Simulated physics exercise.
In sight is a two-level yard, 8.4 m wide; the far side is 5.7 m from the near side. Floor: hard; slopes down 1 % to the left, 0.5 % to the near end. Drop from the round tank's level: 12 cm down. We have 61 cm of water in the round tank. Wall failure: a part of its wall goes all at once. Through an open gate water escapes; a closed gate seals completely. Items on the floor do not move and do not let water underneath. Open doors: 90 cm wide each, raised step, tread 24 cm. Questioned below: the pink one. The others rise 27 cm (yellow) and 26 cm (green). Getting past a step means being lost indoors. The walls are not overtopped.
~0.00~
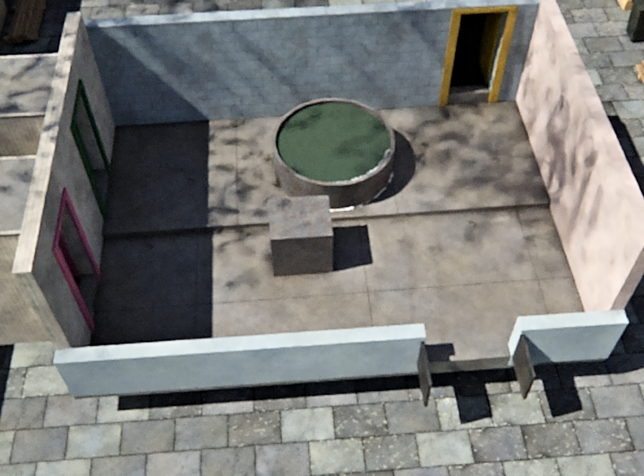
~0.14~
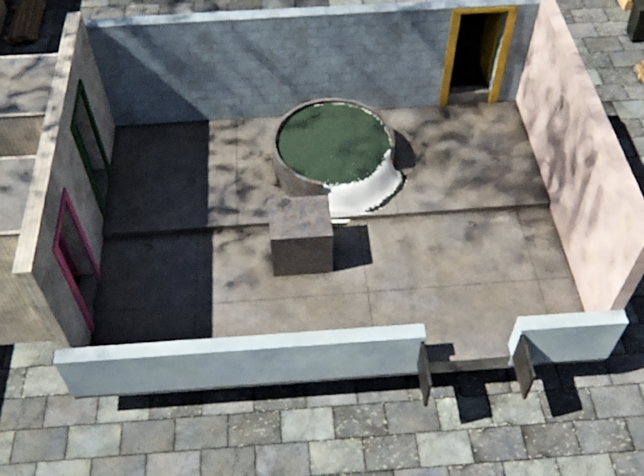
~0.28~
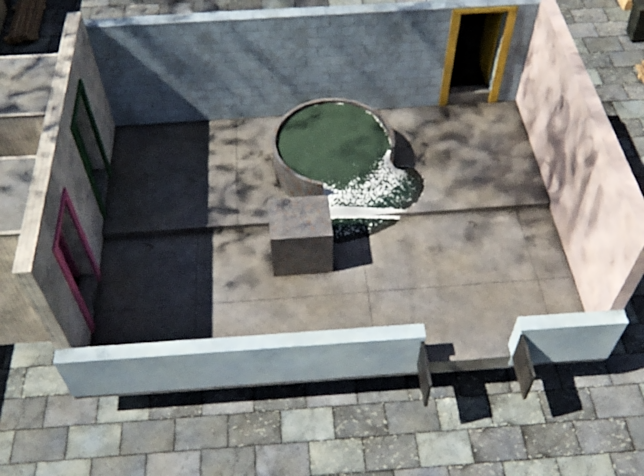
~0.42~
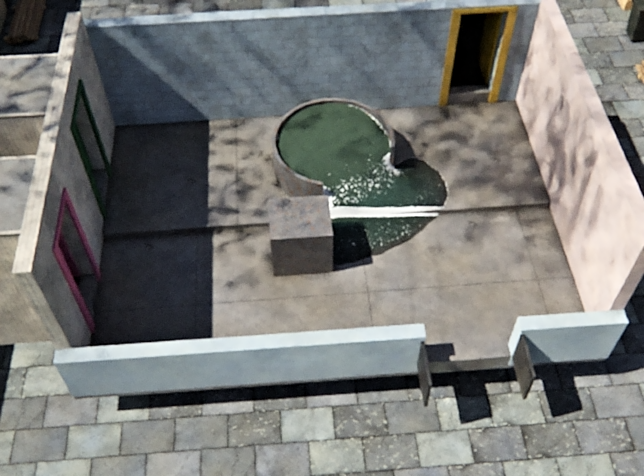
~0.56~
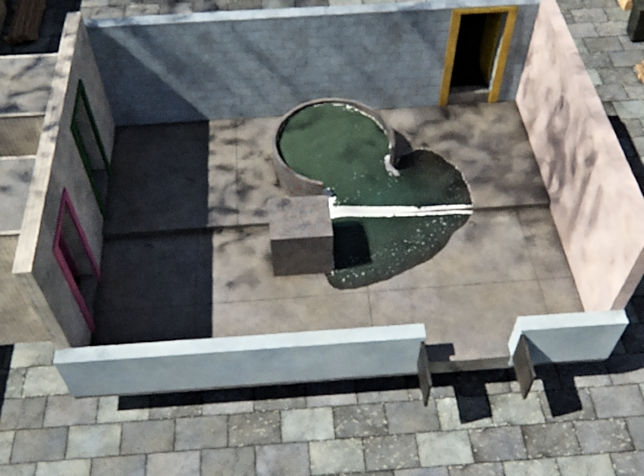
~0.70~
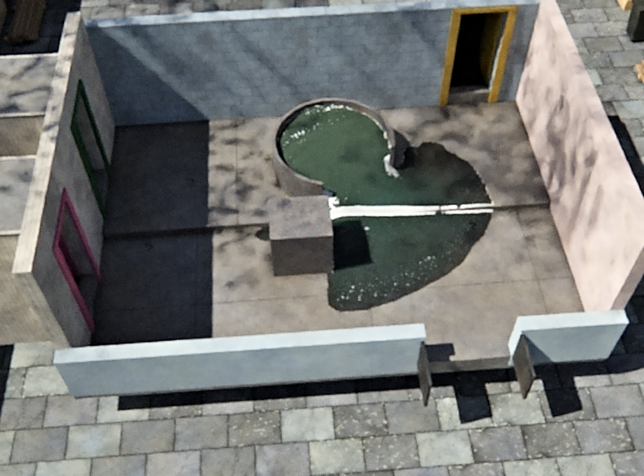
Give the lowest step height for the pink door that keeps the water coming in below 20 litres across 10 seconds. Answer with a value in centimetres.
I would say about 5.5 cm.
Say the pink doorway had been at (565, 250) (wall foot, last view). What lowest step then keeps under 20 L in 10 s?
Roughly 9.0 cm.
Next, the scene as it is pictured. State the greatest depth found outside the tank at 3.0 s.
I'd estimate roughly 27 cm.
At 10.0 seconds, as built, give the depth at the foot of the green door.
Lab note: Depth approx. 0.0 cm.
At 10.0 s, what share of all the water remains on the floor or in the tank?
What remains is some 64 per cent of the water.
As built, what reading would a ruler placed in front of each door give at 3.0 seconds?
The yellow door has 0 cm, the green door 0 cm and the pink door 0 cm.
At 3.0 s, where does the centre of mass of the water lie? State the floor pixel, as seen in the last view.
The water is centred near (398, 241).
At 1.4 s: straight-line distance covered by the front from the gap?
Around 3.8 m out.
After 1.4 s water covers 35 % of the floor, deepest (25 cm) near (364, 206); it has not reached the pink door.
After 3.0 s water covers 45 % of the floor, deepest (27 cm) near (524, 342); it has not reached the pink door.
After 10.0 s water covers 55 % of the floor, deepest (14 cm) near (98, 375); 9 cm at the pink door, 0 litres in over its 25 cm step.
At the pink door as built, the water arrived by 4.1 s and peaked near 11 cm at 8.8 s.
Run again over the same 10 s with other heights there, 28 litres in over 5 cm, 8 litres over 7 cm. The limit of 20 litres is kept from about 5.5 cm up.
